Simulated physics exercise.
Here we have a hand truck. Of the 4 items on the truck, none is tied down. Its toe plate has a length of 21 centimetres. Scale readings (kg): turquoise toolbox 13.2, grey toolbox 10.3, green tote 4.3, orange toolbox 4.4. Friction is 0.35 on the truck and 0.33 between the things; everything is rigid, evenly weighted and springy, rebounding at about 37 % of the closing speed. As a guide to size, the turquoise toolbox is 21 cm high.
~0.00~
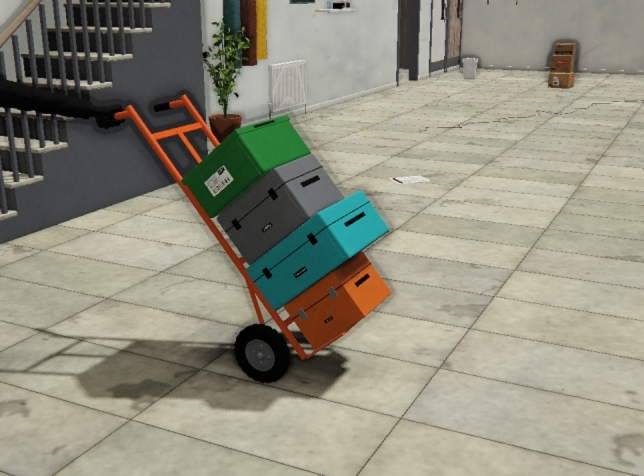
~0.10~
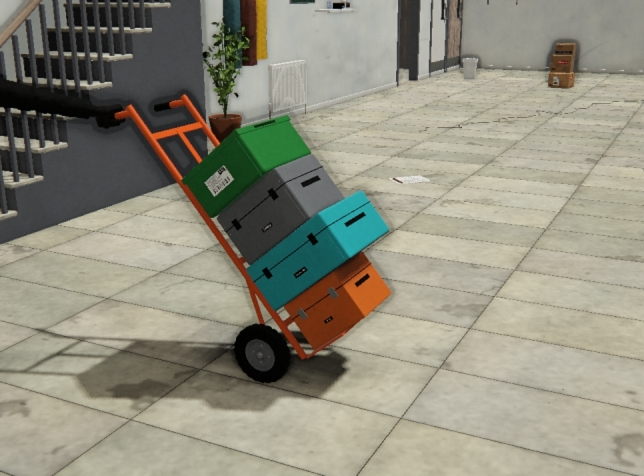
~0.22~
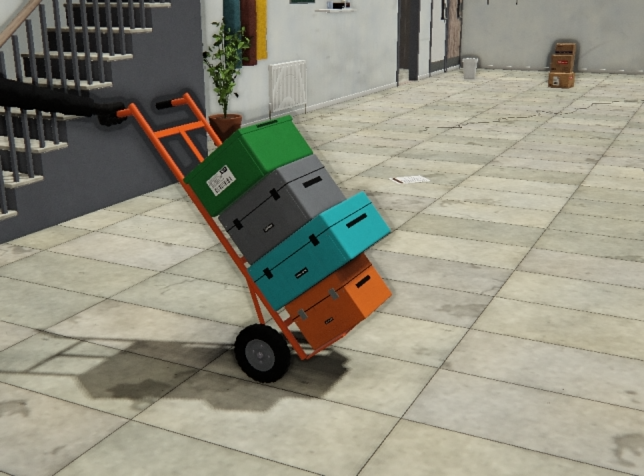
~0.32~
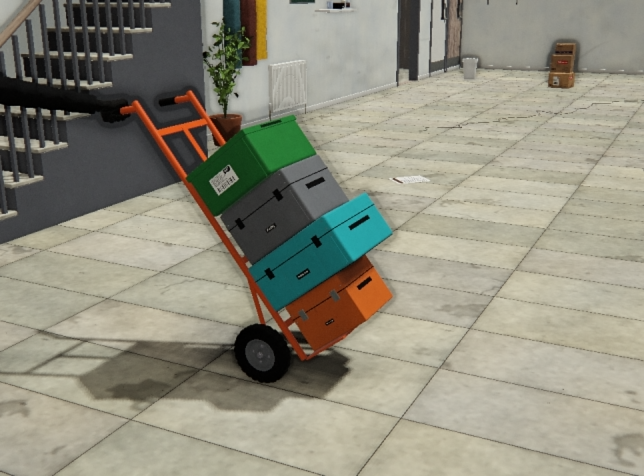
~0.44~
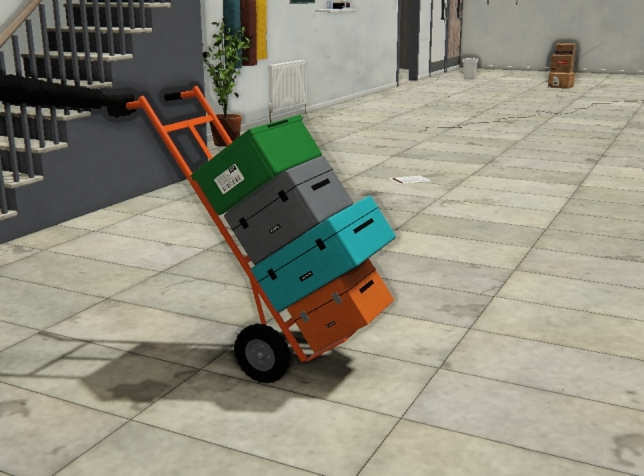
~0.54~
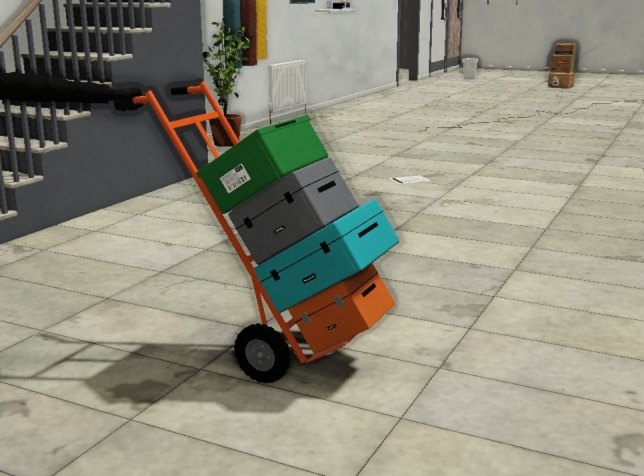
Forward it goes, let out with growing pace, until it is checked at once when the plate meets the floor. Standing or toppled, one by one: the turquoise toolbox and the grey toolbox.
Turquoise toolbox - toppled; grey toolbox - toppled.
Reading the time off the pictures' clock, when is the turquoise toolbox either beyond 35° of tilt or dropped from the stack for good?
That first happens close to 2.0 seconds.
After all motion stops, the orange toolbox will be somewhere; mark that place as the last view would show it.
Look near (411, 350) and you'll find it.
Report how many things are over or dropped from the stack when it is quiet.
The tally is 4.
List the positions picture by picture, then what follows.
In the first picture, 40° short of upright; turquoise toolbox (319, 249); grey toolbox (281, 209).
In the second picture, 40° short of upright; green tote (249, 166); orange toolbox (338, 300).
In the third picture, 39° short of upright; green tote (251, 166); orange toolbox (339, 301).
In the fourth picture, 38° short of upright; green tote (254, 165); orange toolbox (340, 302).
In the fifth picture, 36° short of upright; green tote (259, 165); orange toolbox (341, 304).
In the sixth picture, 34° short of upright; turquoise toolbox (328, 255); grey toolbox (294, 210).
After 1.74 s, truck upright; grey toolbox 20° off its base near (408, 252); turquoise toolbox 20° off its base near (394, 304); green tote 20° off its base.
After 2.24 s, truck upright; turquoise toolbox, grey toolbox and green tote now dropped from the stack; orange toolbox 70° off its base.
After 2.64 s, truck upright; orange toolbox on its side.
In the end (4.6 s), dropped from the stack and tipped over, turquoise toolbox and grey toolbox; dropped from the stack but upright, green tote; toppled on the truck, orange toolbox. At the end, from the last picture's camera, turquoise toolbox near (477, 346).
